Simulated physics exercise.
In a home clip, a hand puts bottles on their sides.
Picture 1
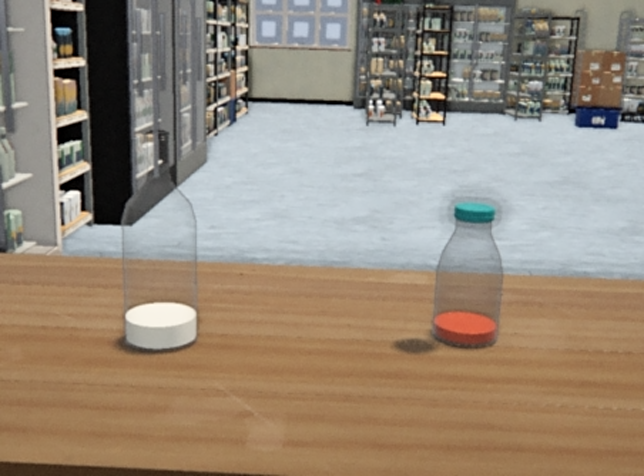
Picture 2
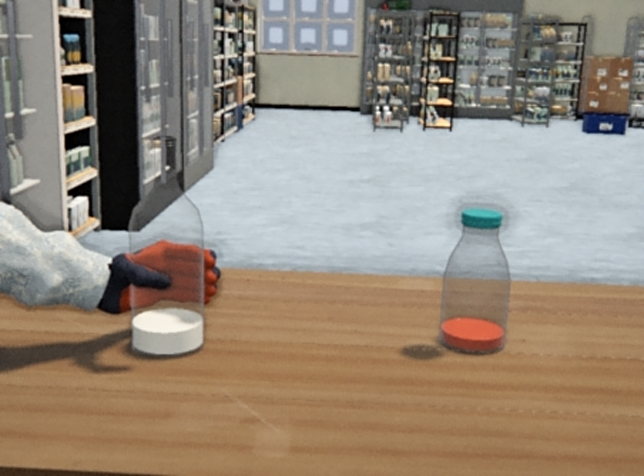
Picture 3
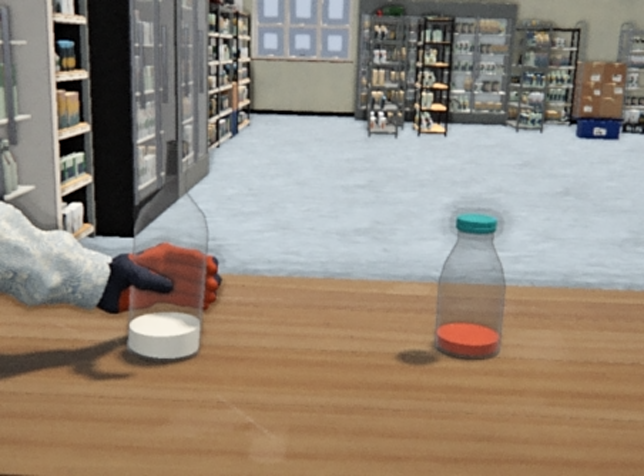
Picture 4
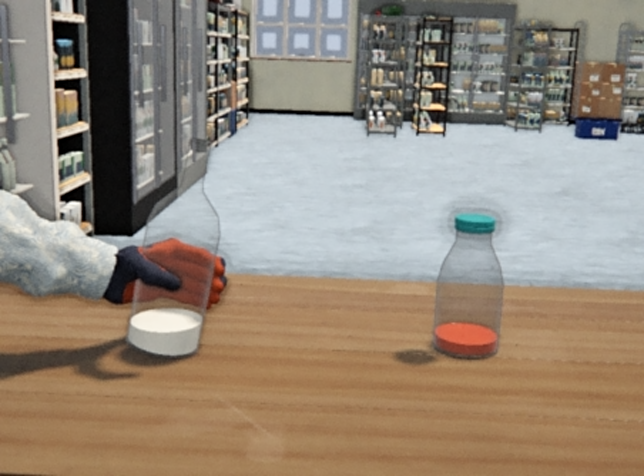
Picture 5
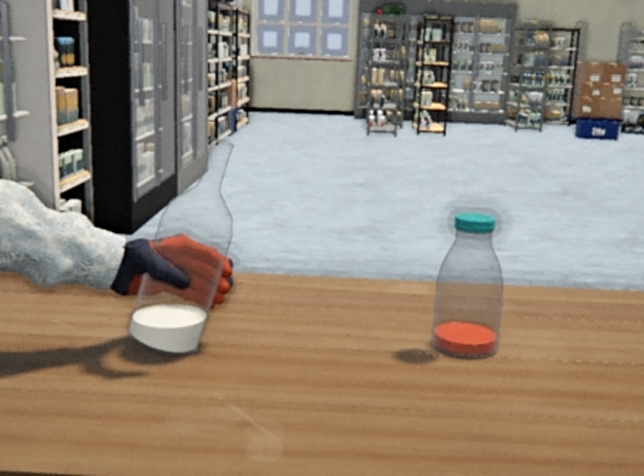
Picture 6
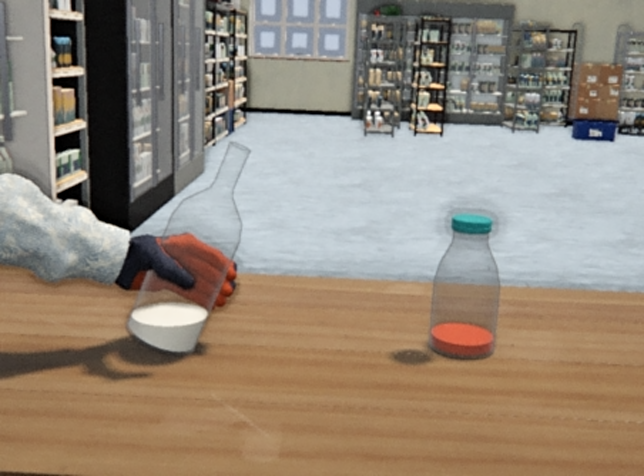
On a wooden table, a gloved hand grips the left bottle and tilts it slightly rightward.
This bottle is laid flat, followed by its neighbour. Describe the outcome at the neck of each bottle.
Left: The contents stay inside. Right: The contents stay inside.
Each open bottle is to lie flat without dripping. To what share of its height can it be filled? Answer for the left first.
Around 24 percent, then around 14 percent.
Shortly, the left bottle is nearly down; left bottle, no leak.
Then, the left bottle lies flat; left bottle, no leak.
At the finish, both lie flat; left bottle, no leak; right bottle, no leak.
